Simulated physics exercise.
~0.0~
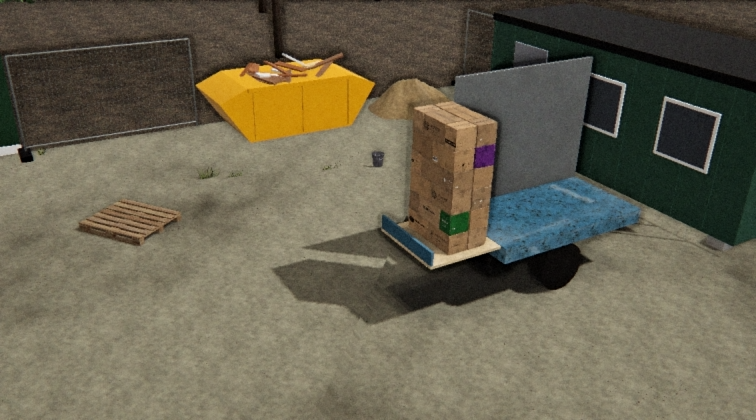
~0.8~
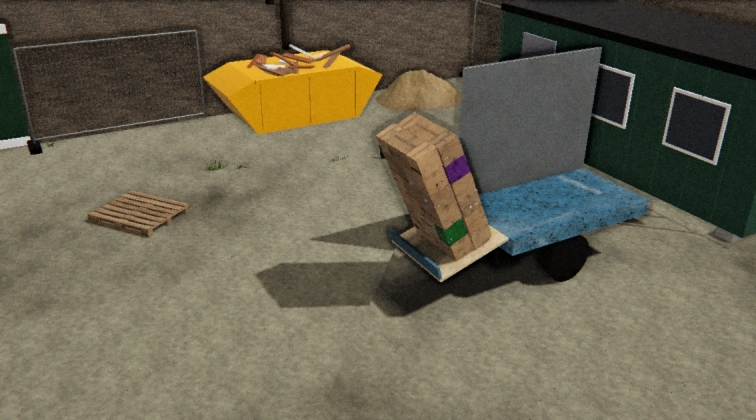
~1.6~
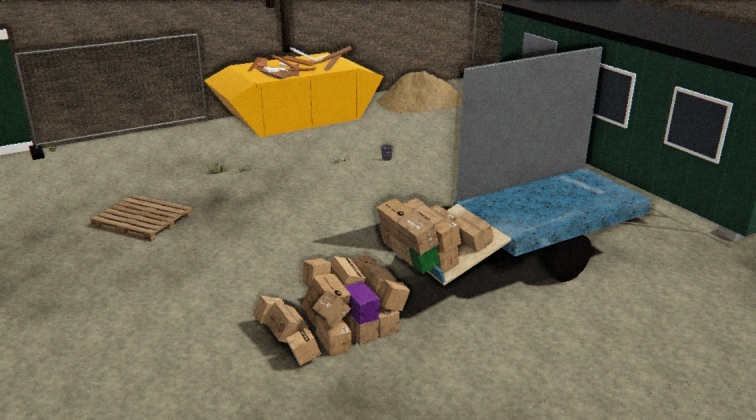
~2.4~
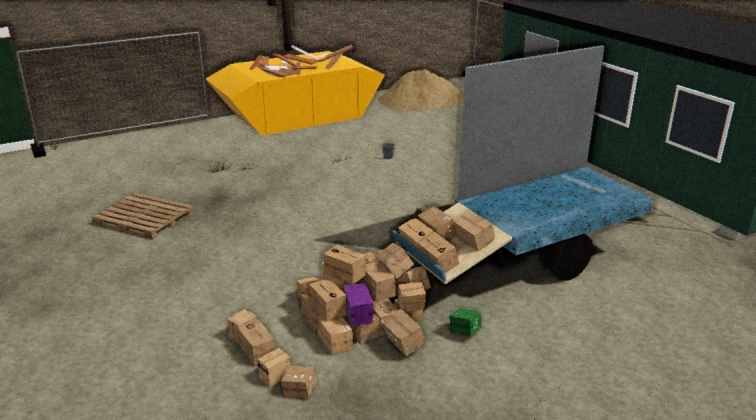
In this clip, a tall stack of taped cartons stands on a lorry's tail lift as the platform droops and the stack leans left and topples. Most cartons, including the purple and green ones, end scattered on the ground, while a few remain on the sloping platform.
